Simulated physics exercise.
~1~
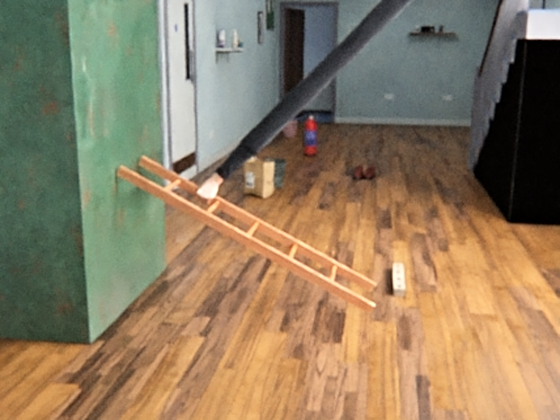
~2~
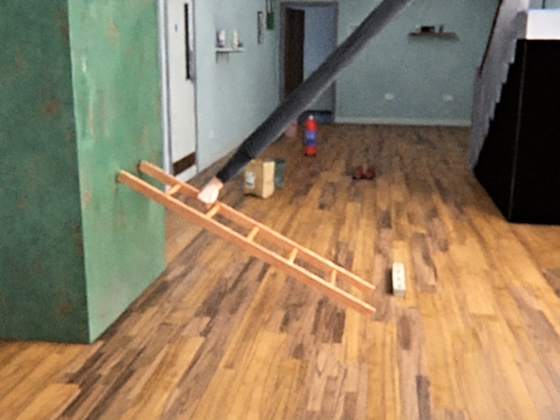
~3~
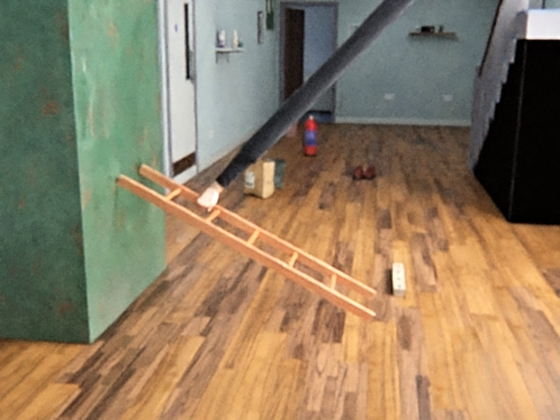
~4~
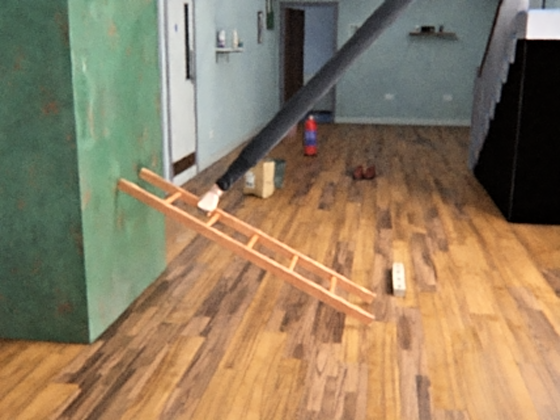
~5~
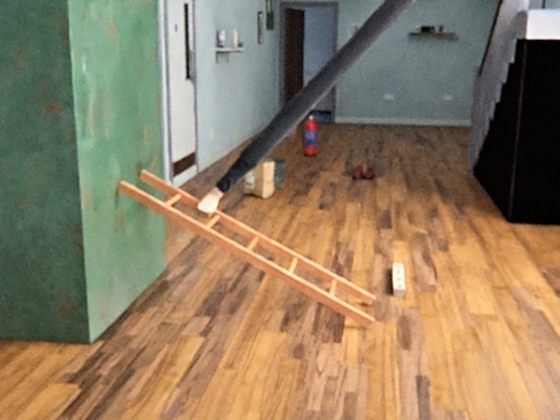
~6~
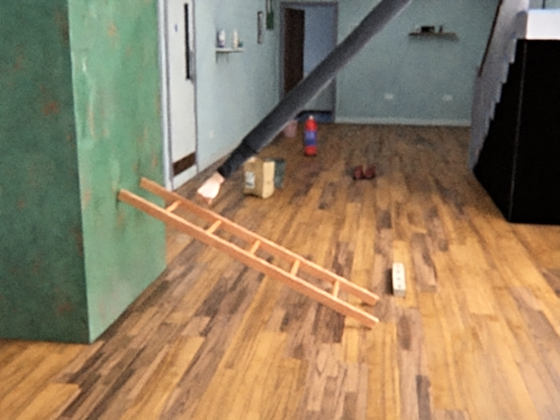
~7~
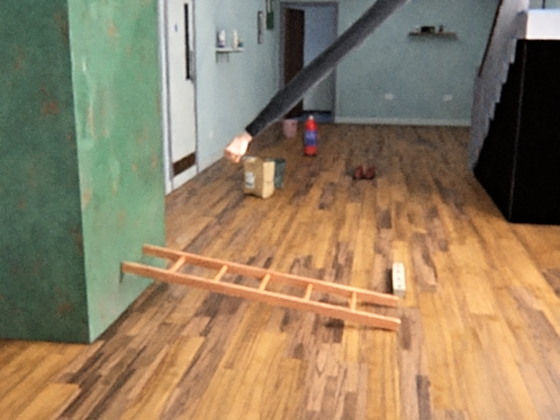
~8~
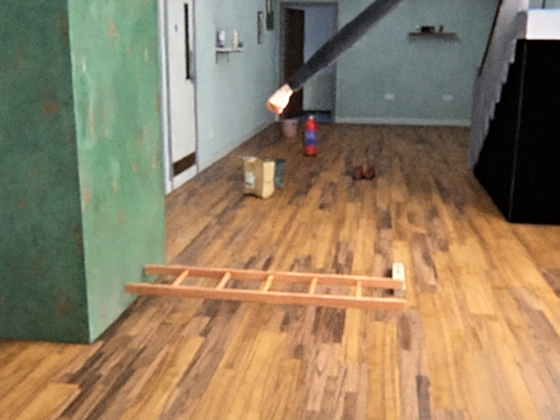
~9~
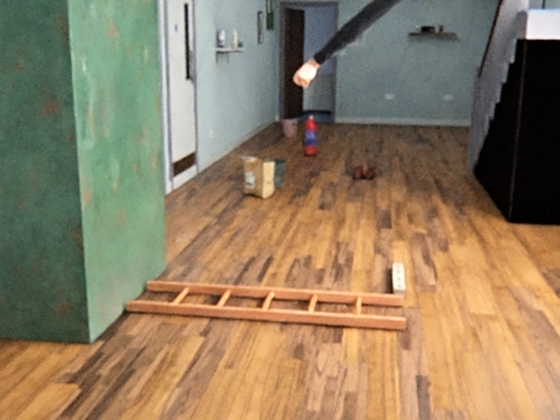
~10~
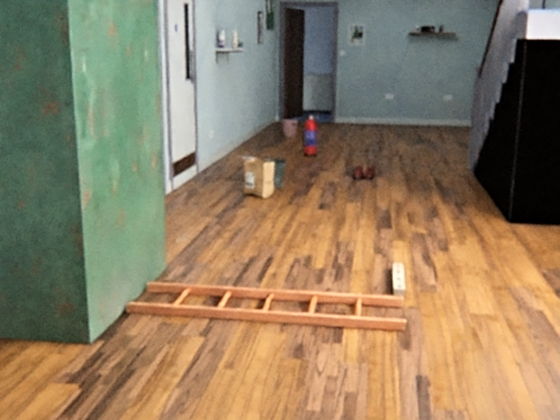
An arm in a dark sleeve reaches down from the top of a room with a wood-plank floor, seen from a fixed, slightly raised view, its hand holding an orange ladder-like rack that leans against a green block at left. A pale batten lies on the floor to the right, with a small box, a red bottle-like object and a doorway behind. The hand steadies the rack with slight shifts, then lets go and draws back. The rack slides down the green side, its feet slipping right, and drops flat. The arm leaves, and the rack lies still beside the unmoved batten.
